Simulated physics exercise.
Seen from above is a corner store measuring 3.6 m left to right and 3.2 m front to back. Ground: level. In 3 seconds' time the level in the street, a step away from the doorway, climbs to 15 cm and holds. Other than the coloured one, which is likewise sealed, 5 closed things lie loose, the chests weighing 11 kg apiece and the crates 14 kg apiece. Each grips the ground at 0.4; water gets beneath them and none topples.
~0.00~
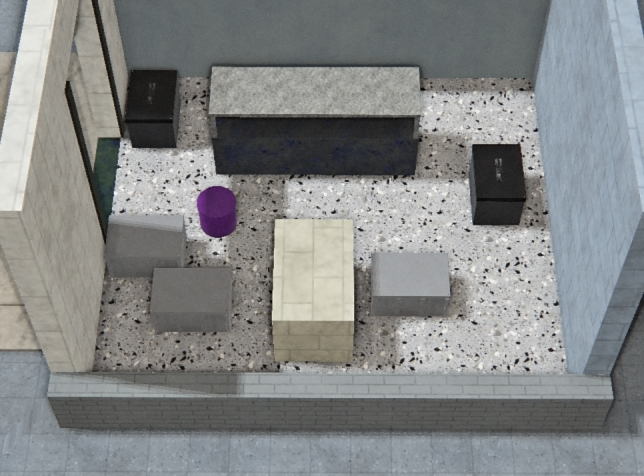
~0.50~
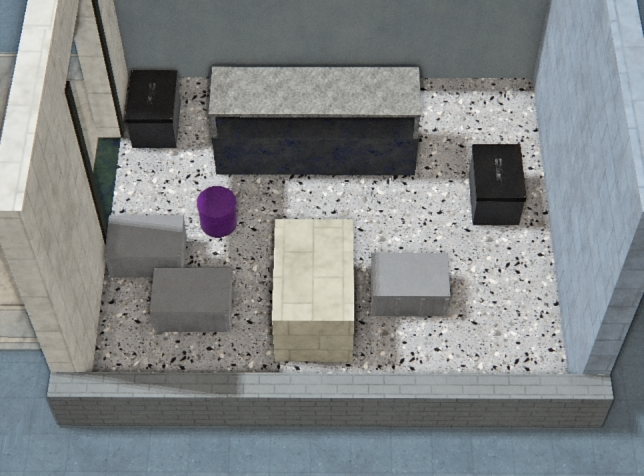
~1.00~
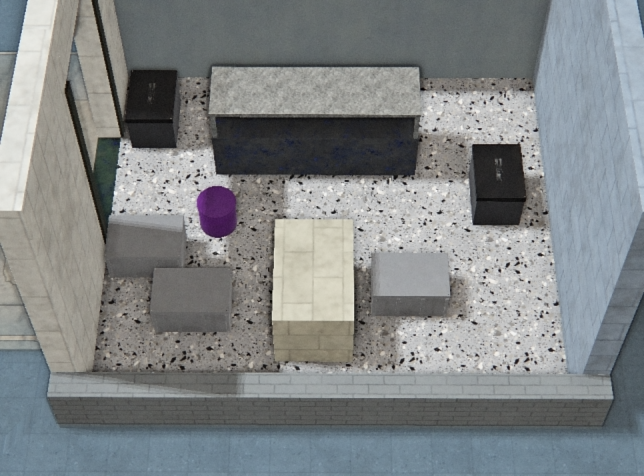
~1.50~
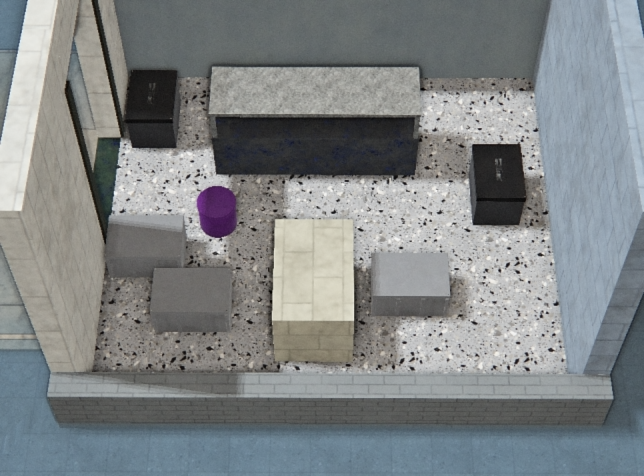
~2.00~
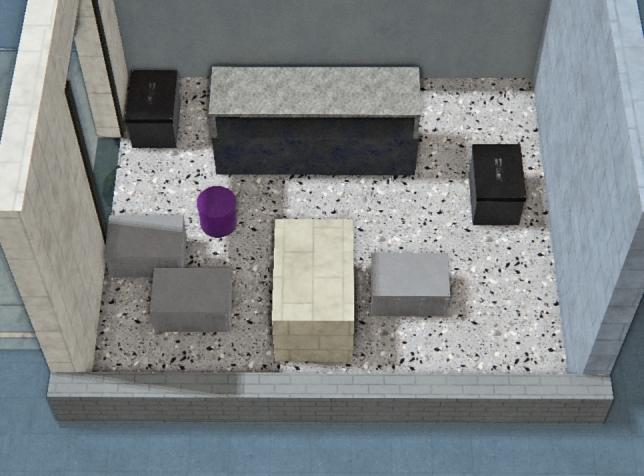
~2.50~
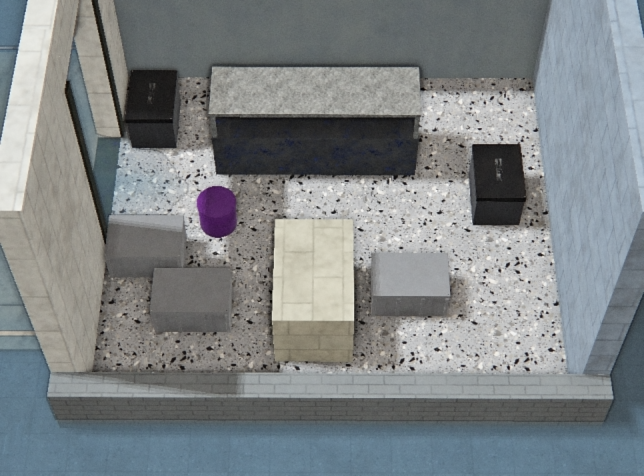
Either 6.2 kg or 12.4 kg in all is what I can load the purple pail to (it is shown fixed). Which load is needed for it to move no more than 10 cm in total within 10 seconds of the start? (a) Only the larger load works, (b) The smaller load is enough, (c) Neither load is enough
(c) Neither load is enough.
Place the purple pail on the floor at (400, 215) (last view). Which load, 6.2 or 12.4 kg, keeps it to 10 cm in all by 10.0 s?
Well, must use the heavier.
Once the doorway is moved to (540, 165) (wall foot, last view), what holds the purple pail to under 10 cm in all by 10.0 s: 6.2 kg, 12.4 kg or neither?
Just the heavy one.
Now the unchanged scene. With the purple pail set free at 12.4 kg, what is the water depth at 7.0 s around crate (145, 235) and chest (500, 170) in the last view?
Around 4 cm and 4 cm.
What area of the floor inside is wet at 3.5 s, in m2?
1.5 m2.
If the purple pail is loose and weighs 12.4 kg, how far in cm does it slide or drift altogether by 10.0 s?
It covers some 30 cm altogether.
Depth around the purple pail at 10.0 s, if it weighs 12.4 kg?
About 7 cm.
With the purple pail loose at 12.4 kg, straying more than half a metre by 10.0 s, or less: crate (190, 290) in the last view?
I'd say it goes further.
After 3.5 s the purple pail would be 6 cm from its start with 6.2 kg and 0 cm from its start with 12.4 kg; 5 cm of water round it then.
After 4.5 s the purple pail would be 66 cm from its start with 6.2 kg and 20 cm from its start with 12.4 kg; 6 cm of water round it then.
After 7.0 s the purple pail would be 194 cm from its start with 6.2 kg and 30 cm from its start with 12.4 kg; 7 cm of water round it then.
After 10.0 s the purple pail would be 253 cm from its start with 6.2 kg and 31 cm from its start with 12.4 kg; 7 cm of water round it then.
